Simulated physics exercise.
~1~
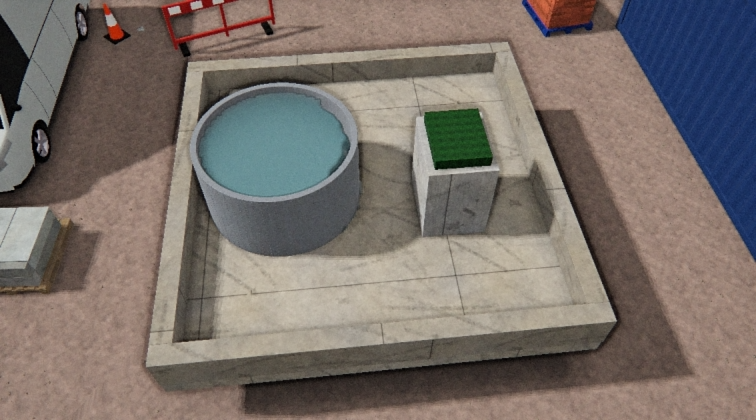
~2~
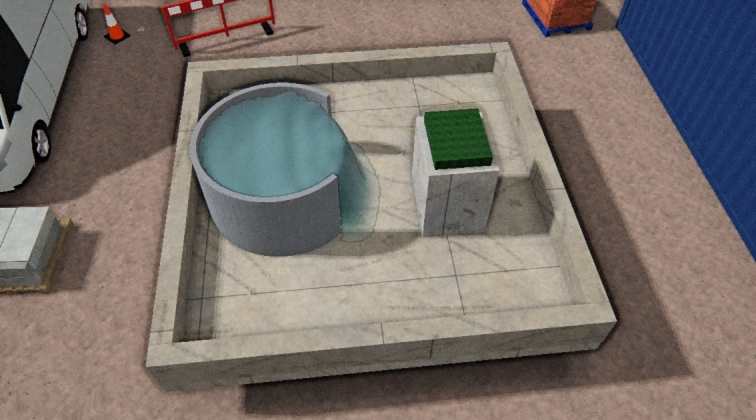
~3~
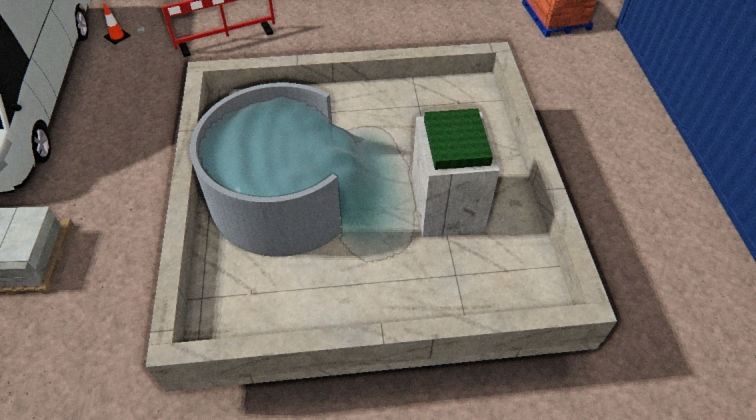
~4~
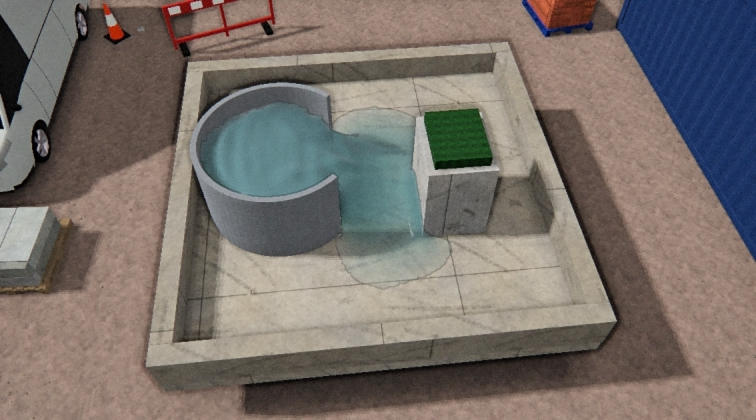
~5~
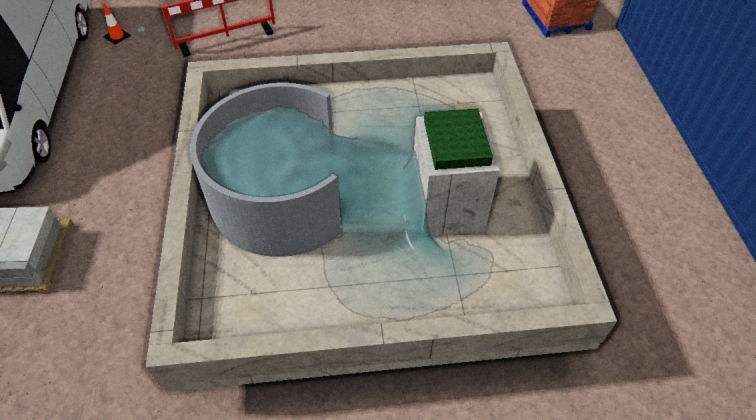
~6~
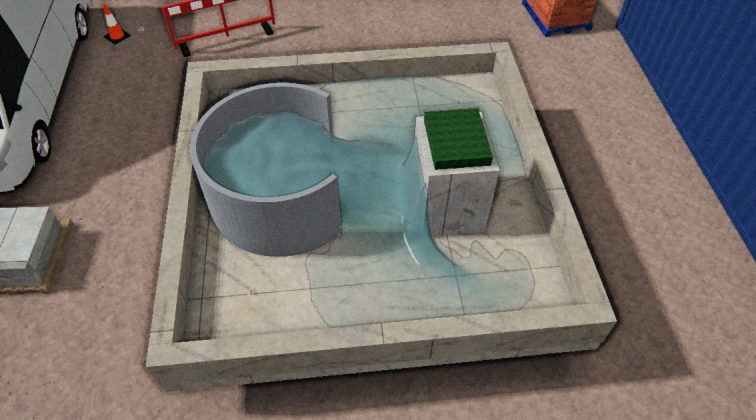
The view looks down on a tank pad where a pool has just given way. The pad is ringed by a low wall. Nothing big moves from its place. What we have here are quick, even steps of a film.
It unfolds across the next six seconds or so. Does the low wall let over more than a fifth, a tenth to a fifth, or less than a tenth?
It lets over less than a tenth.
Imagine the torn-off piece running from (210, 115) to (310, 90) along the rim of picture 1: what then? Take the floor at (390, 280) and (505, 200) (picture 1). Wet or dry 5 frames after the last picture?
Taking them as listed, I'd say unwetted and unwetted.
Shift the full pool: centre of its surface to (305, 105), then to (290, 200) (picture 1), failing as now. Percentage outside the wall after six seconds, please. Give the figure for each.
First case around 8 percent, second around 6 percent.
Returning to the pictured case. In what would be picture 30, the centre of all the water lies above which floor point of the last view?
Close to (377, 181).
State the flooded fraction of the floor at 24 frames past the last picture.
Near 100 in a hundred.
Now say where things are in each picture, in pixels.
In the first picture, still water in the round pool at (276, 142).
In the second picture, the front is at a hidden place, out from the gap at (353, 169).
In the third picture, the front is at (377, 131), out from the gap at (354, 173).
In the fourth picture, water pours out at (354, 177) and has run to (399, 116).
In the fifth picture, water pours out at (354, 177) and has run to a hidden place.
In the sixth picture, the front is at (487, 101), out from the gap at (354, 178).
A moment on, water covers 50 % of the floor; the low wall has let 0 % over.
Next, water covers 50 % of the floor; the low wall has let 1 % over.
Then, water covers 65 % of the floor; the low wall has let 4 % over.
Later, water covers 85 % of the floor; the low wall has let 4 % over.
In the end, water covers 85 % of the floor; the low wall has let 4 % over.
